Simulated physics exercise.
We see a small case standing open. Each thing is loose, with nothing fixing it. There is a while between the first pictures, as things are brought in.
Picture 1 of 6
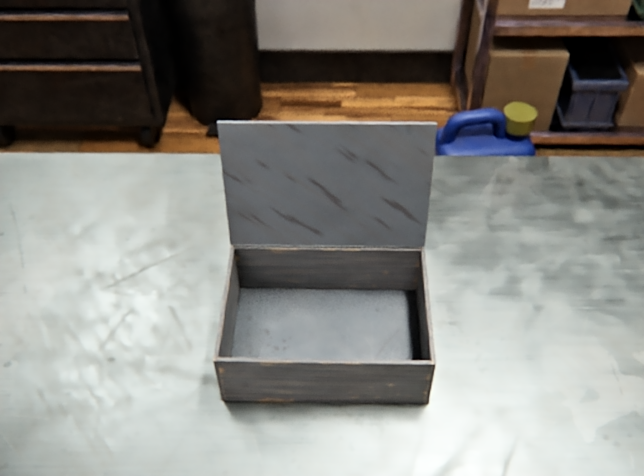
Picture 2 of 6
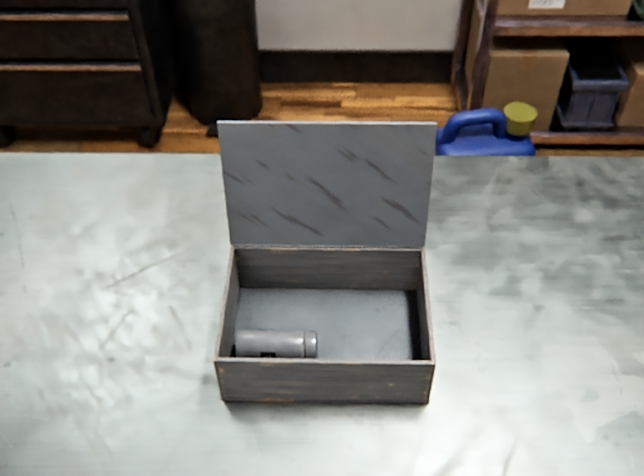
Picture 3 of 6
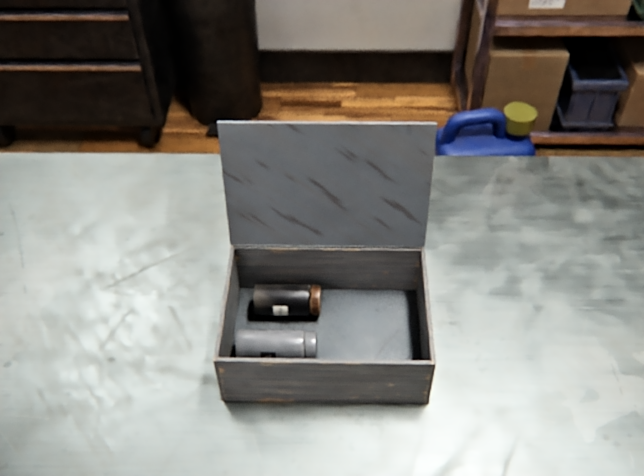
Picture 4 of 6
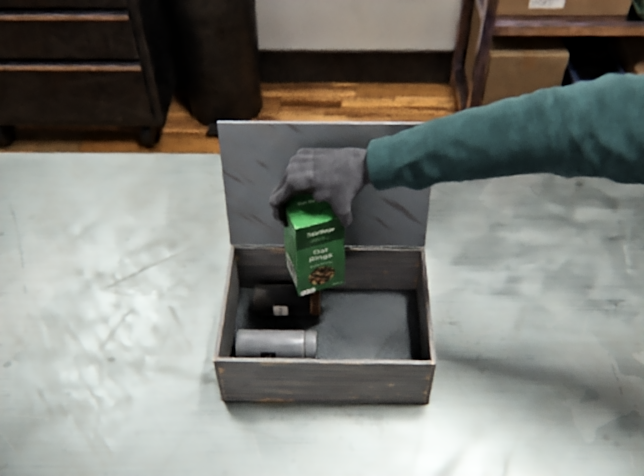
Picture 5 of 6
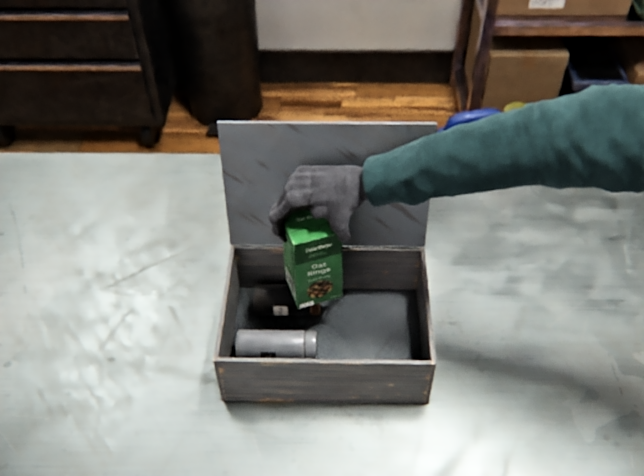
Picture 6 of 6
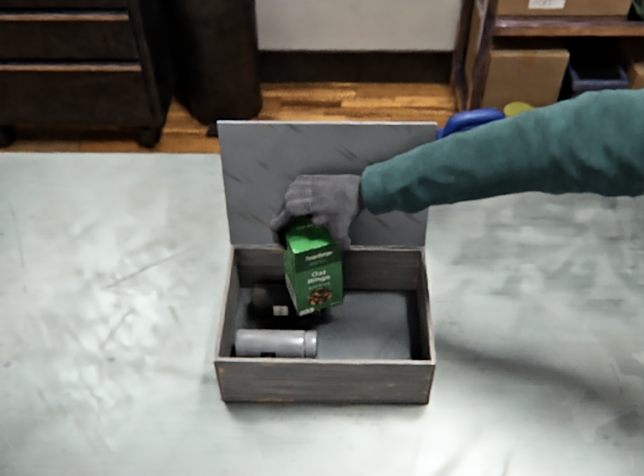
At the start, a small gray case stands open and empty on a pale tabletop. A gray canister appears inside at the front left, then a black shaker lies behind it. A gloved hand reaches in from the right, holding a green carton over the shaker and lowering it slightly.
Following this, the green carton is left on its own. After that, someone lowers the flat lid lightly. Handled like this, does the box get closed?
It does.
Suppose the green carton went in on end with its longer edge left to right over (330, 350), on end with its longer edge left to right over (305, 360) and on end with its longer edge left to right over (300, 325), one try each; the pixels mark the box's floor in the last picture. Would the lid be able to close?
First try: It shuts flat; second try: It is held up; third try: It is held up.
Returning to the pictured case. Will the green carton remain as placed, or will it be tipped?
After all that, it finishes out of line.
Then, 1.00 s later than the last frame, lid starting down; green carton on its side near (354, 337); grey shaker moved a little; black shaker moved a little.
Then, 1.80 s later than the last frame, lid 46° above the rim; green carton on its side near (354, 337); grey shaker moved about its own width; black shaker moved a little.
When it is over, lid shut; lying over in the box, green carton; moved from the start, grey shaker; black shaker as before. End places, in pixels of the last picture, green carton near (354, 337).
